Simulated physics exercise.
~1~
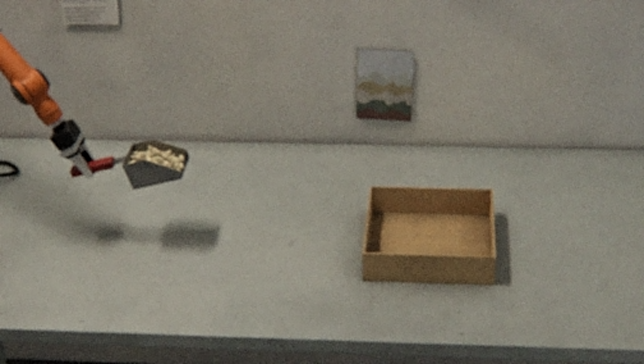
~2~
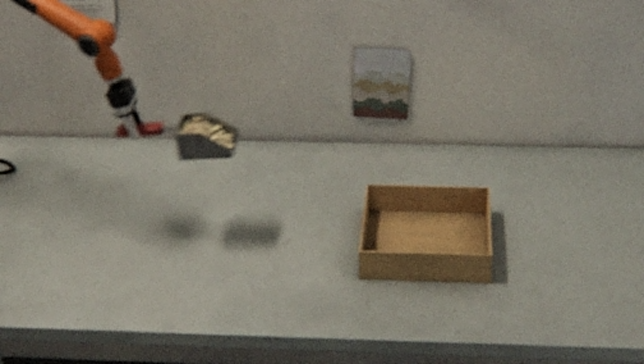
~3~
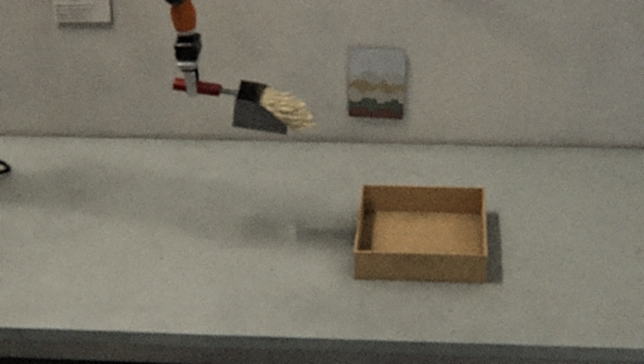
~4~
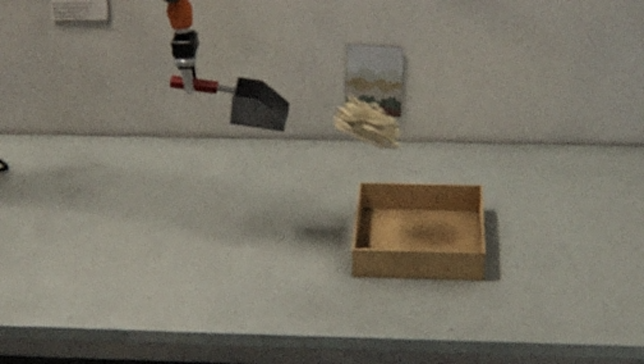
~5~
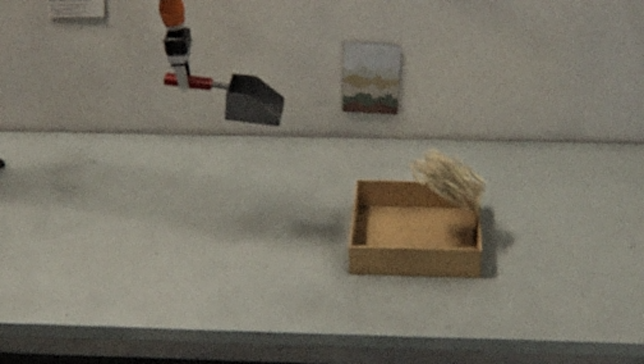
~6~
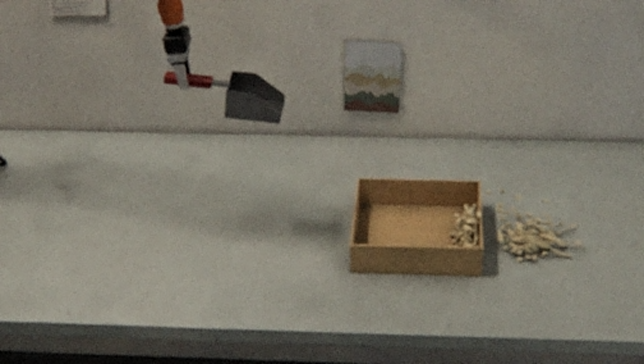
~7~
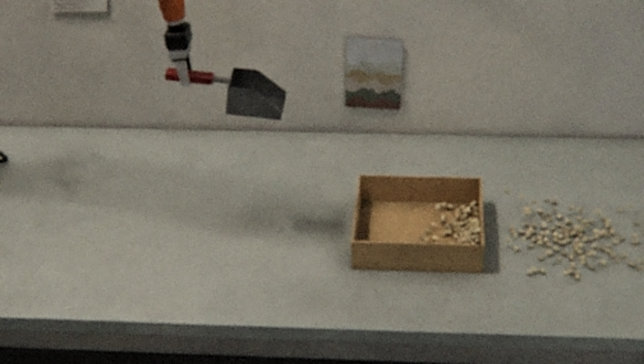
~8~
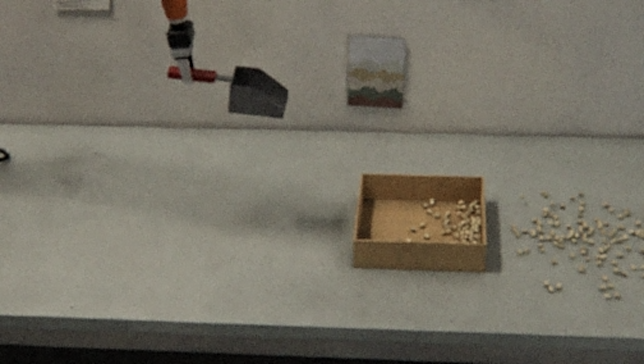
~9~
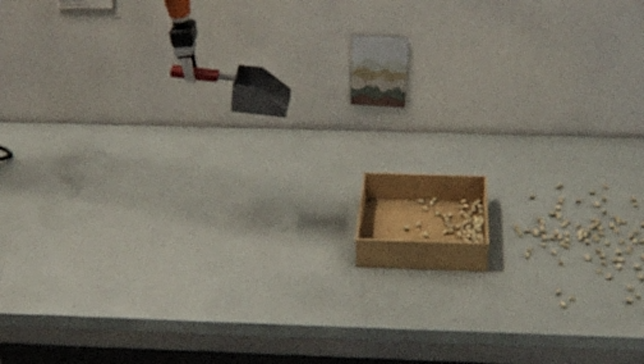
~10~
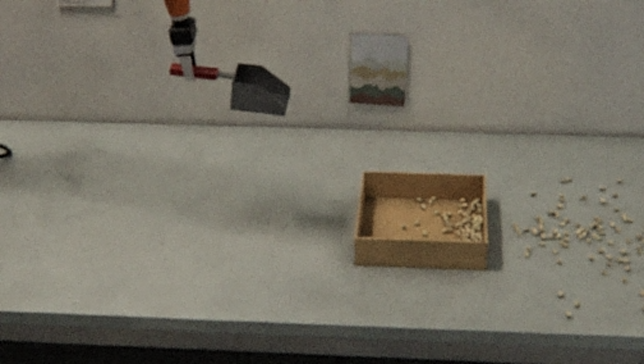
On a grey table against a pale wall, an orange robot arm swings a dark scoop of dried beans up and to the right, then stops, flinging them toward a wooden box; some land inside, but more scatter across the table to its right.
